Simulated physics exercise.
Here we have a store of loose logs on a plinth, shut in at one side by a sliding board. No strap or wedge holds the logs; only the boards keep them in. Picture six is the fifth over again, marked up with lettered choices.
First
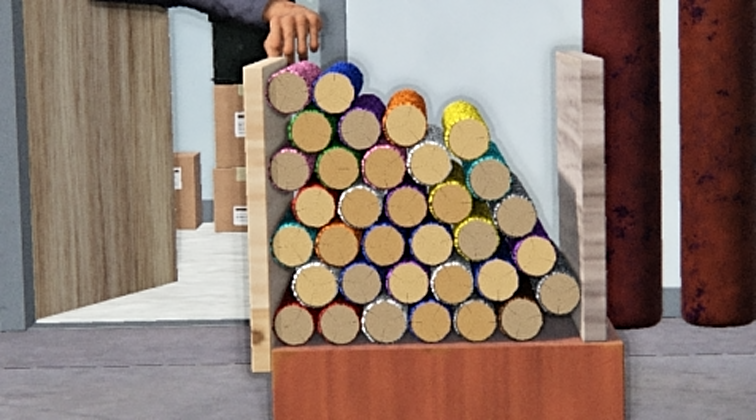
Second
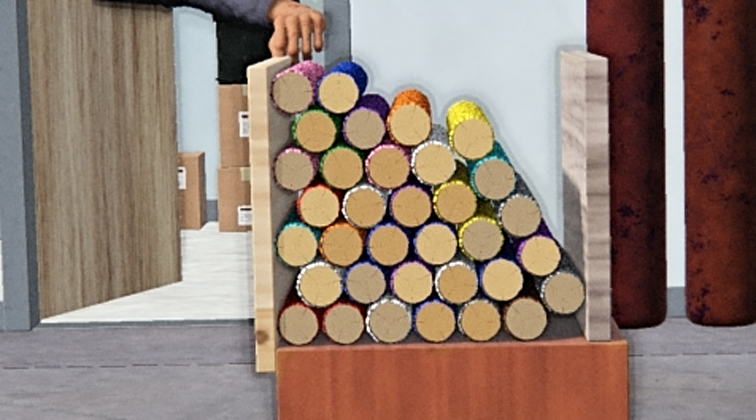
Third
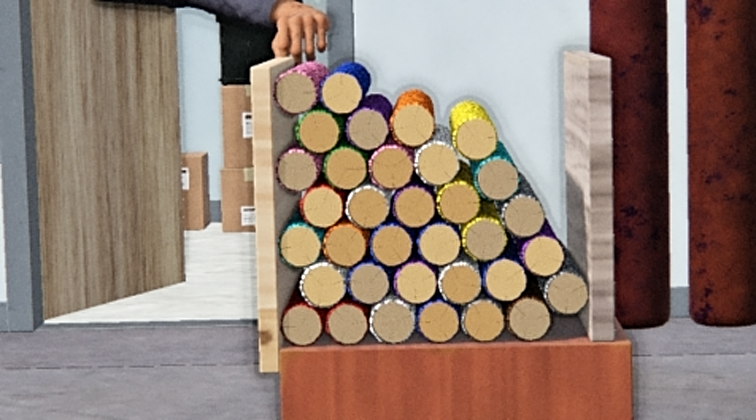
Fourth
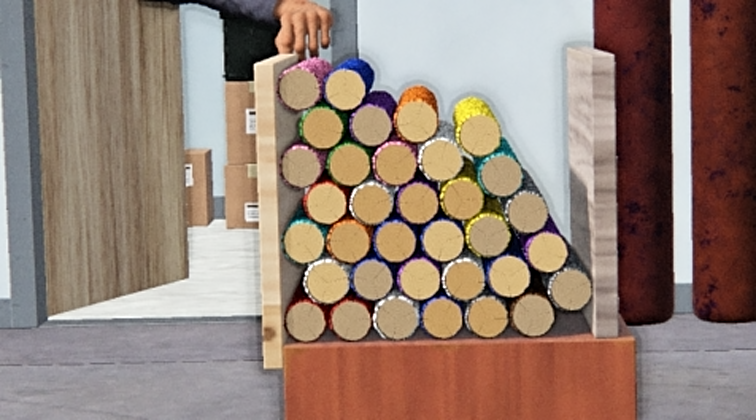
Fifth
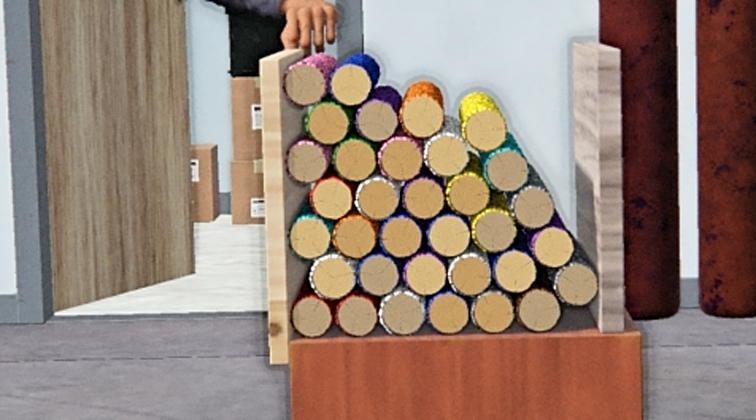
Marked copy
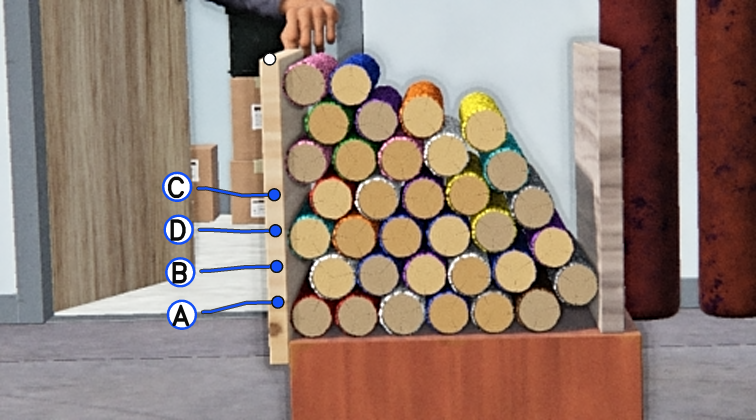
We see a hand resting at the top of the left board beside a sloping stack of round logs with colourful, glittery sides on a reddish-brown plinth. The view drifts slightly, while the logs, boards and hand stay essentially still.
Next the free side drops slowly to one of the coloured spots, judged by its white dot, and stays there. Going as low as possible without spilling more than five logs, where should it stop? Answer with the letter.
Slide it to B.
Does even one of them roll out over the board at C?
Yes.
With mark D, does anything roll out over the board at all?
Yes, at D.
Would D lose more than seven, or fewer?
Fewer than seven.
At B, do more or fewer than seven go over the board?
It loses fewer than seven.
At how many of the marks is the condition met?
The number is three.
On the marked copy, A at (278, 302); B at (277, 267); C at (274, 195); D at (276, 231); the white dot at (270, 59).
Following B. Soon after the start, top of the board (283, 147).
Later, top of the board (286, 246).
In the end, top of the board (287, 265), four out over the board.
As for the rest, A more than five out over the board; C one out over the board; D four out over the board.
